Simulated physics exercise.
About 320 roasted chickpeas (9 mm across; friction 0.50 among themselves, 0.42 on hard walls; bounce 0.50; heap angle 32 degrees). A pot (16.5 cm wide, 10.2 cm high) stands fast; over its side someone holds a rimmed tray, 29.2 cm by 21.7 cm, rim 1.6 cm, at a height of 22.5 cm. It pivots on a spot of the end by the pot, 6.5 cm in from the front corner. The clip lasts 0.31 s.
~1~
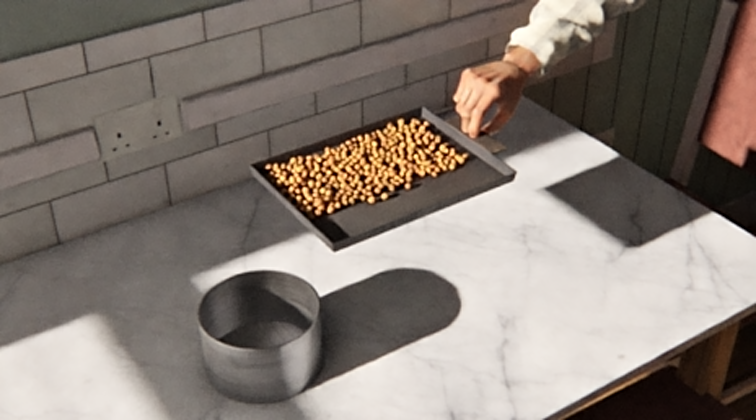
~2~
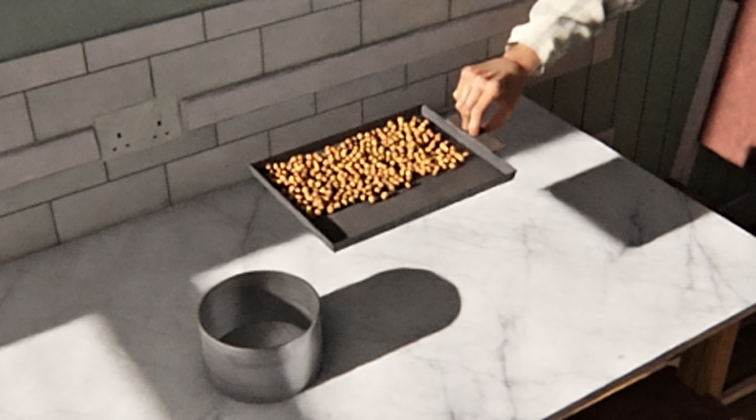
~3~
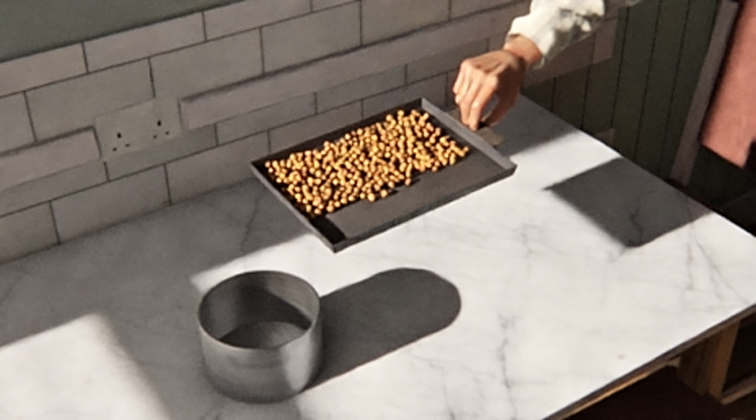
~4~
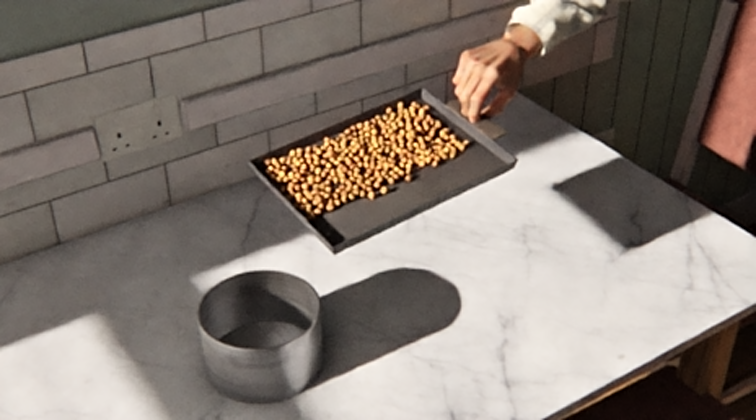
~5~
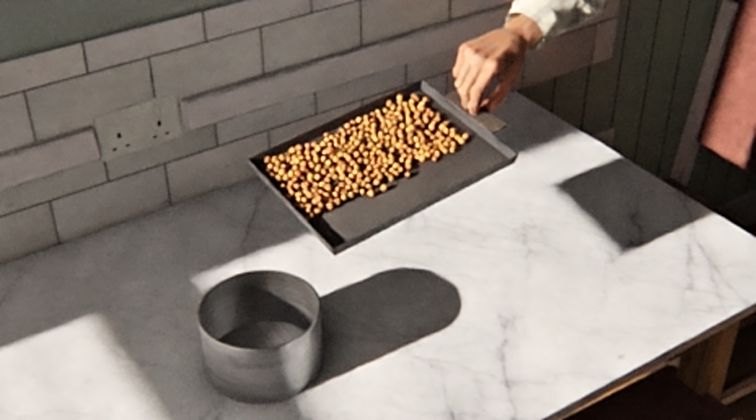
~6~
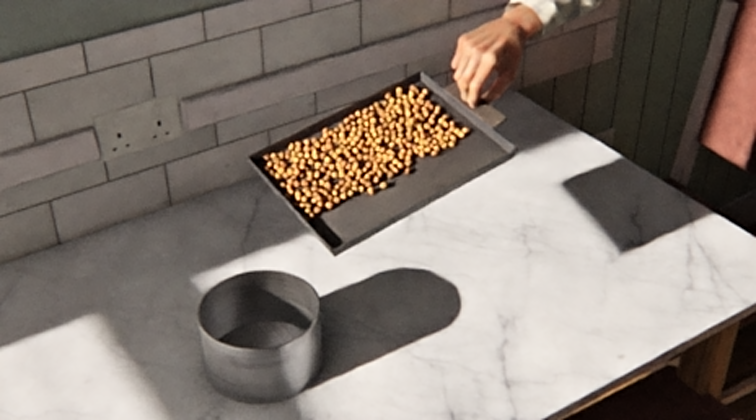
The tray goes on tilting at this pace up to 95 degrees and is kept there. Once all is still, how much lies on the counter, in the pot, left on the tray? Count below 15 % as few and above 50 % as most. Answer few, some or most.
Counter most, pot some, tray few.
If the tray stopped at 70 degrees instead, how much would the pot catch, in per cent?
Then about 0 per cent.
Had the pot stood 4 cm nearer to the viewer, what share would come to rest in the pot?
Then about 70 per cent.
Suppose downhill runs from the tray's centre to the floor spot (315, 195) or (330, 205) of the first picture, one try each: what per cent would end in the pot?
Some 55 and 75 per cent.
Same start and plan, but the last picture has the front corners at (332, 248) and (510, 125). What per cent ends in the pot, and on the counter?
Pot 65, counter 35.
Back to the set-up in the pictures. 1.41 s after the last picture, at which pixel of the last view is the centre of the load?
Near (322, 189).
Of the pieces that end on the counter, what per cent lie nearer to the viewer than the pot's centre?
Some 100 per cent.
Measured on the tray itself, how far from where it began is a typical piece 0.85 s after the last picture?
Roughly 10 cm.
Then, 0.85 s after the last picture, tilt 51 degrees; the tray holds 100 %, the pot 0 %.
Then, 1.41 s after the last picture, tilt 76 degrees; the tray holds 95 %, the pot 0 %.
Then, 2.03 s after the last picture, tilt 95 degrees; the tray holds 0 %, the pot 25 %.
In the end, counter 75 %, pot 25 %, tray 0 %.
